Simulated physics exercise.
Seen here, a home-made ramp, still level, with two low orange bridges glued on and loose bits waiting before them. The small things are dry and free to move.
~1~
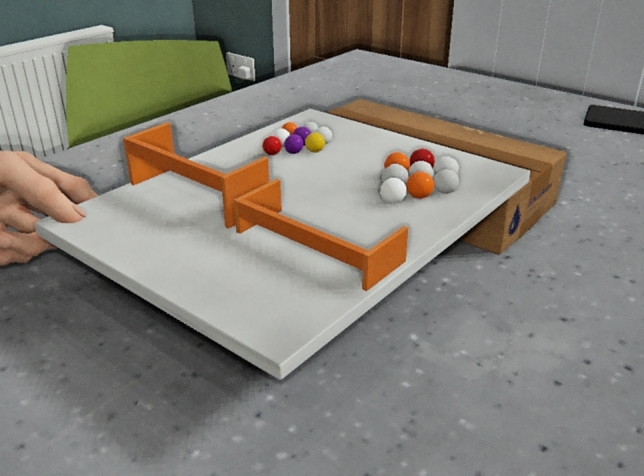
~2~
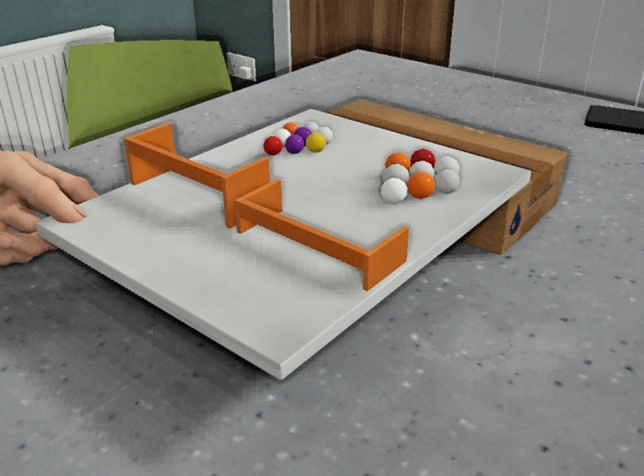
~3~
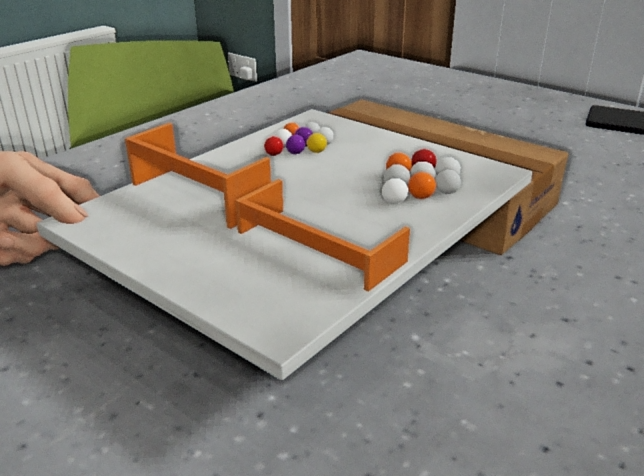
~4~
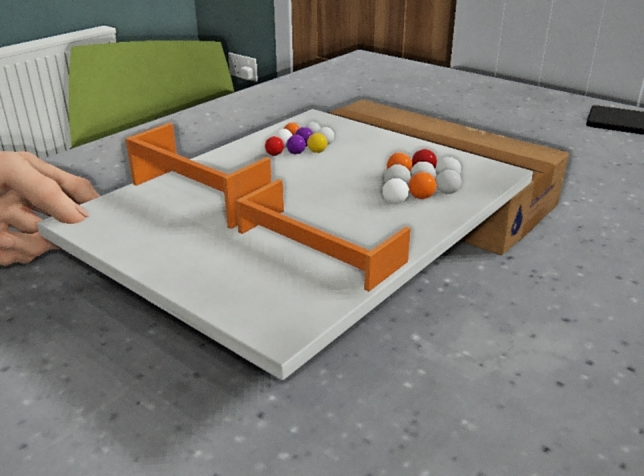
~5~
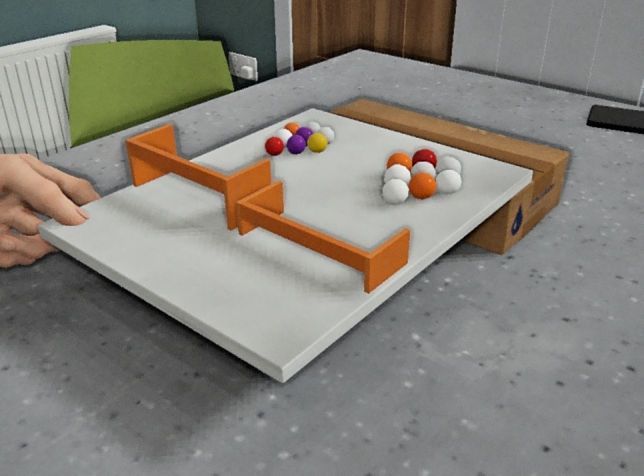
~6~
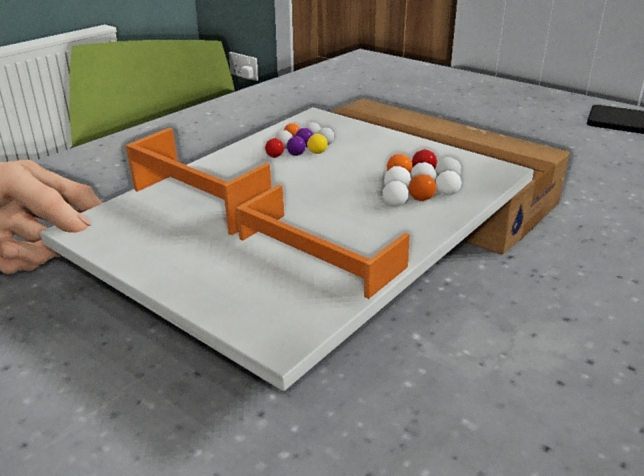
A white board with two clusters of colourful balls and two orange gates stays almost motionless, its far end on a cardboard box and a hand at its left corner. Then the held near end dips very slightly, while the balls stay in their clusters behind the gates.
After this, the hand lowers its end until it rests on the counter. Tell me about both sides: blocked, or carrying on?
In the end the near lot ends behind the gate, and the far lot rolls on past the gate.
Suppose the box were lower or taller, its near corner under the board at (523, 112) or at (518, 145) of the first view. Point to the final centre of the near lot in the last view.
Around (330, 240) in the first try, (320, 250) in the second.
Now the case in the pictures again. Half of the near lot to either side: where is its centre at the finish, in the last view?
Close to (310, 281).
Then, 0.20 s later than the last frame, board sloping at 6°; near lot where it was; far lot where it was.
Then, 0.45 s later than the last frame, board sloping at 11°; near lot on its way down; far lot on its way down.
Then, 0.72 s later than the last frame, board resting at 12°; near lot has reached its gate; far lot every one past its gate.
When it is over, board resting at 12°; near lot gathered behind its gate; far lot every one past its gate.
